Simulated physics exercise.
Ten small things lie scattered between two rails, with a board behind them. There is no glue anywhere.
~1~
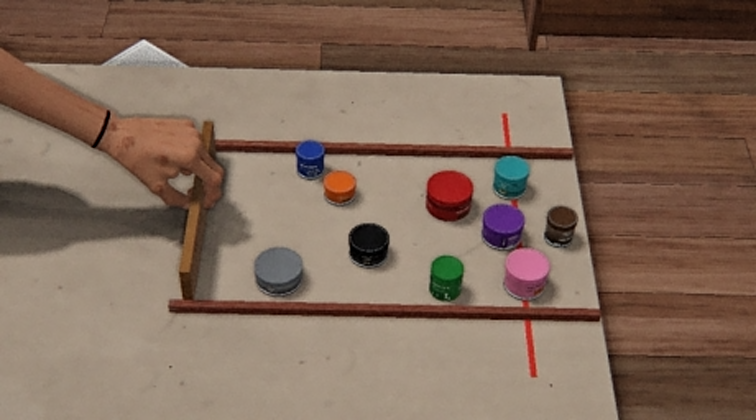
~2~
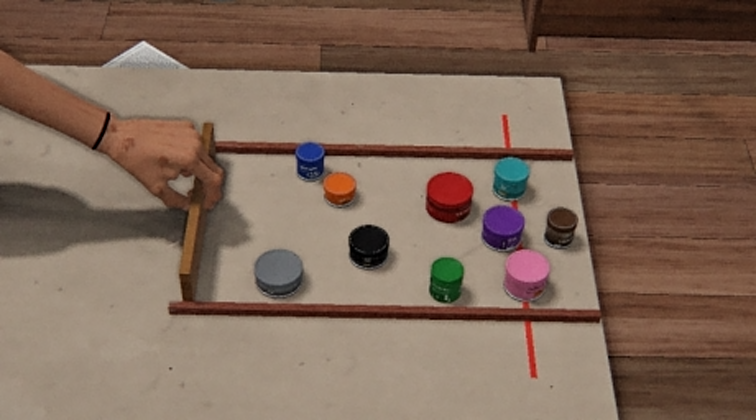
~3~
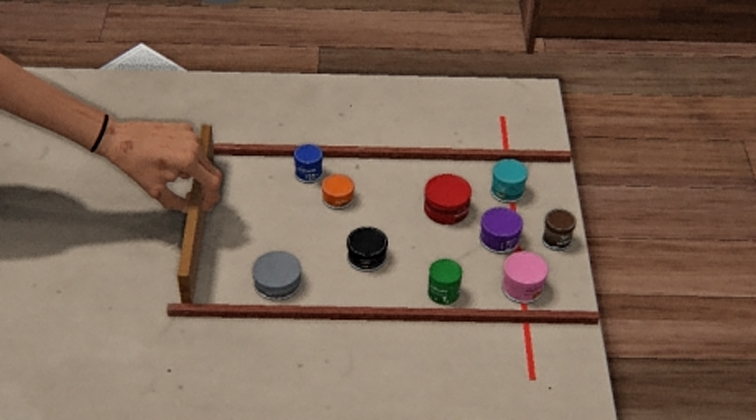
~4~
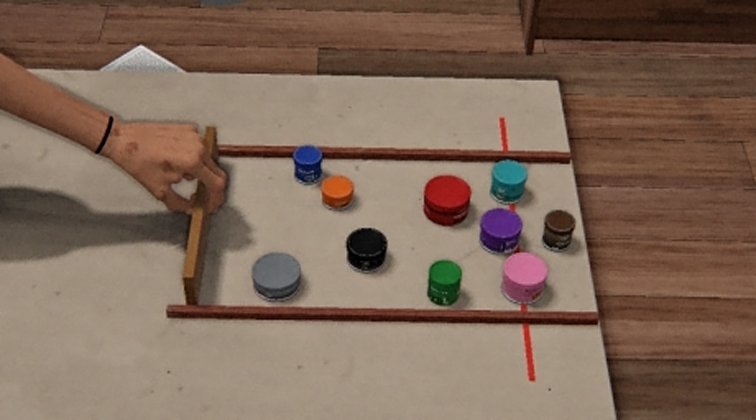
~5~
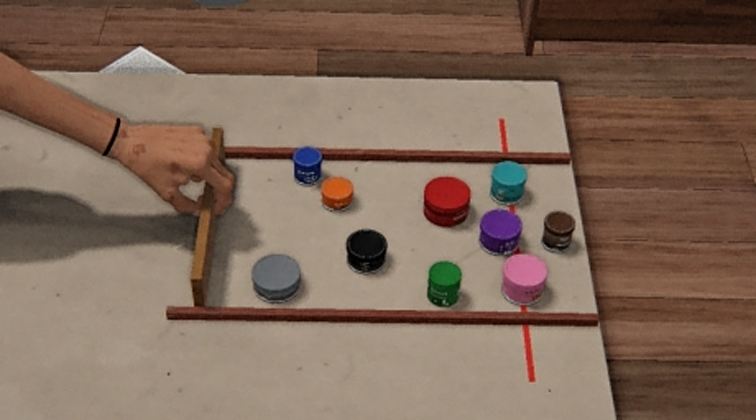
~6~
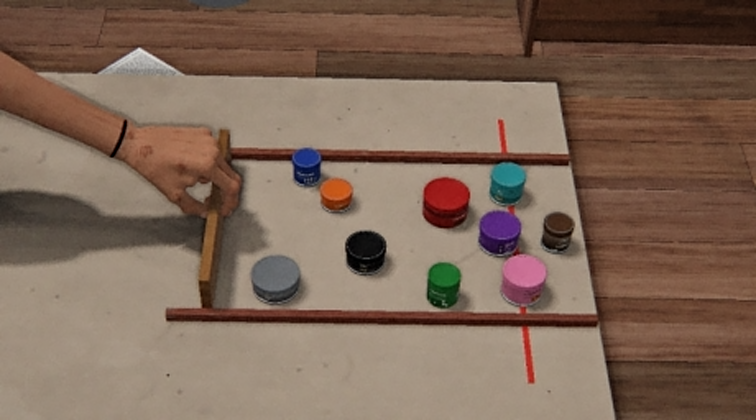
A hand slides a wooden board slightly right between two rails, behind ten small containers.
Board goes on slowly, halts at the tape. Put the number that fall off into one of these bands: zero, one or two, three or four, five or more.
That is one or two.
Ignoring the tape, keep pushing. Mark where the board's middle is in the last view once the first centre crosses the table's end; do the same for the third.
At (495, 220) for the first, at (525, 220) for the third.
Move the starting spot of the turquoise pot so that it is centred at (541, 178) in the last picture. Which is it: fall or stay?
From that start the object is safe.
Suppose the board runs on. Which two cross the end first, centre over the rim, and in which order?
That would be the brown pot first and then the pink tin.
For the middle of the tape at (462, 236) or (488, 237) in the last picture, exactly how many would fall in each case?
Respectively 0 and 0.
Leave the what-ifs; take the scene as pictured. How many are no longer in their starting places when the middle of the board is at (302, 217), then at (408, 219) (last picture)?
Answer - first 2, then 6.
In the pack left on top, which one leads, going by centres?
The pink tin is foremost.
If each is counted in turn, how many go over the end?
The answer is exactly 1.
A little later, none off yet; brown pot at rest near (557, 233); pink tin at rest near (523, 281); turquoise pot at rest near (507, 185).
When it is over, the number that fall off is one or two; down, brown pot.
